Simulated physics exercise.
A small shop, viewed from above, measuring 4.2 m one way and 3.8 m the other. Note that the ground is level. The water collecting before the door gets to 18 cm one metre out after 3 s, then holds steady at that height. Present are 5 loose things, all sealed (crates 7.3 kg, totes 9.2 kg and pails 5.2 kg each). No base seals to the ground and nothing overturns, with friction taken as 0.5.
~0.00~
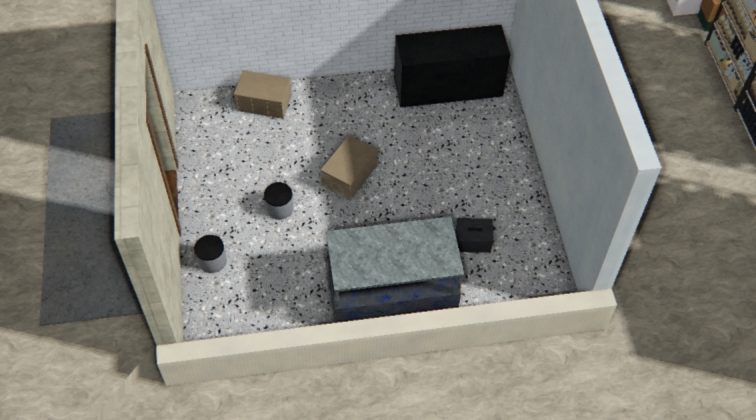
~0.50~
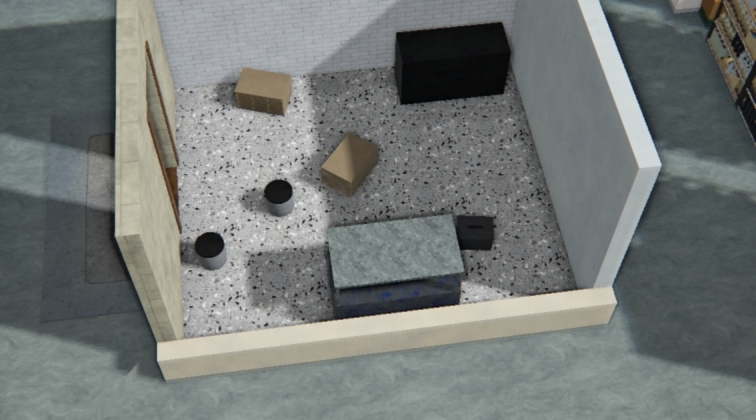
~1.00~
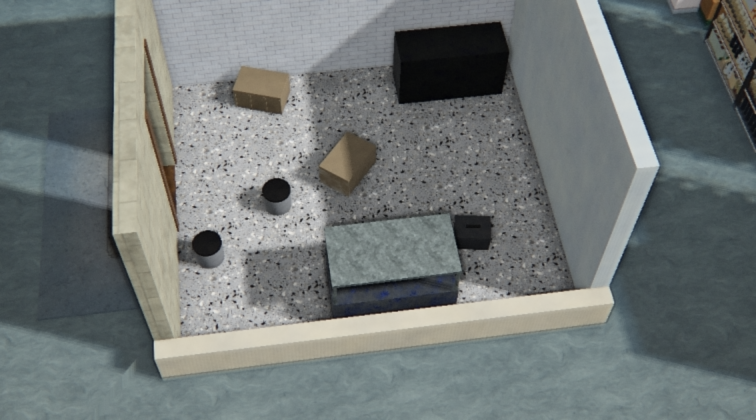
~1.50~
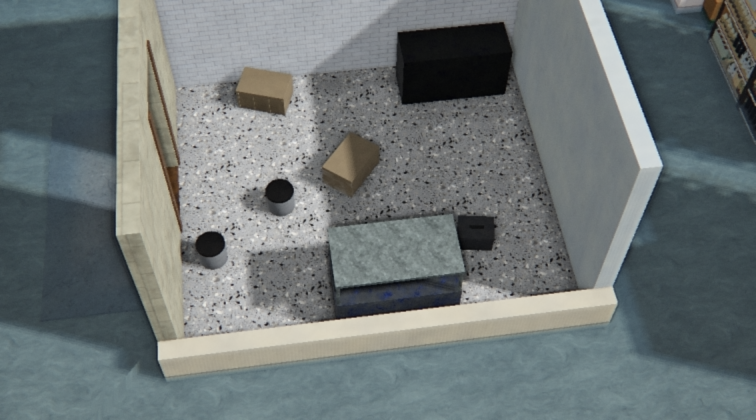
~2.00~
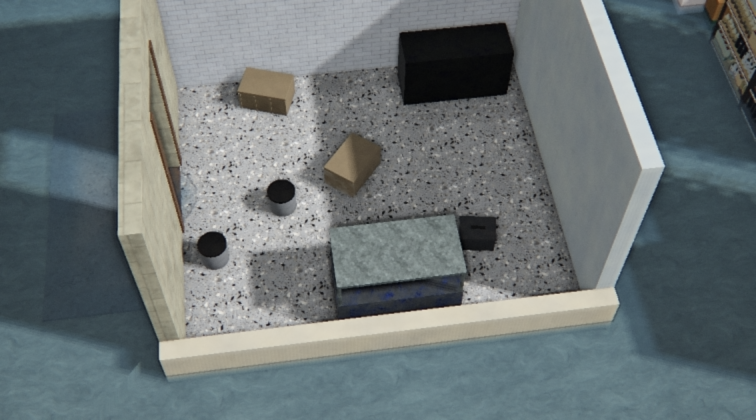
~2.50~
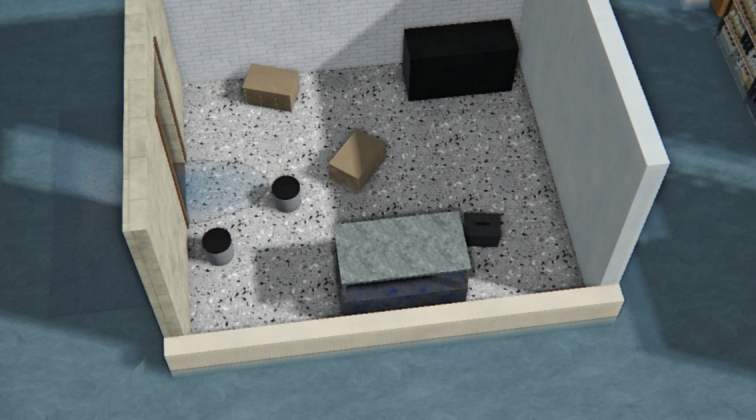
Small walled shop seen from above as bluish water spreads over the ground outside, then seeps in at the left wall.
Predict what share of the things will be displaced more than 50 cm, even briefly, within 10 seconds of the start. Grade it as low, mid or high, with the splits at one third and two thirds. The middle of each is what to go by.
Grade: Mid, one to two thirds.
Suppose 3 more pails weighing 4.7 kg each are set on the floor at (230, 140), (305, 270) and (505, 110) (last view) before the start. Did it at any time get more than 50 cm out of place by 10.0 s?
The first one stays inside the mark, the next stays inside the mark, and the last tops the mark.
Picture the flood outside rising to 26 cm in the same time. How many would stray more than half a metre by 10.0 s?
Count: 4.
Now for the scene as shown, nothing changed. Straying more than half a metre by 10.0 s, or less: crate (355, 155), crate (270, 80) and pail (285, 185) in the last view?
One by one: Above; above; above.
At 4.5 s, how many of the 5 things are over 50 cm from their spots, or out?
My count gives 1.
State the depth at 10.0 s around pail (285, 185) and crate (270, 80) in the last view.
First about 5 cm, second about 3 cm.
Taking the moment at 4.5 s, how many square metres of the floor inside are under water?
At that time the wet patch spans about 7.0 m2.
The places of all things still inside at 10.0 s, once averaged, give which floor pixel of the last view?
The centre is close to (359, 199).
After 3.5 s 0 of 5 are over 50 cm from their spots; 0 afloat.
After 4.5 s 1 of 5 are over 50 cm from their spots; 0 afloat.
After 7.0 s 2 of 5 are over 50 cm from their spots; 1 afloat.
After 10.0 s 3 of 5 are over 50 cm from their spots, and 3 have been at some point; 2 afloat.
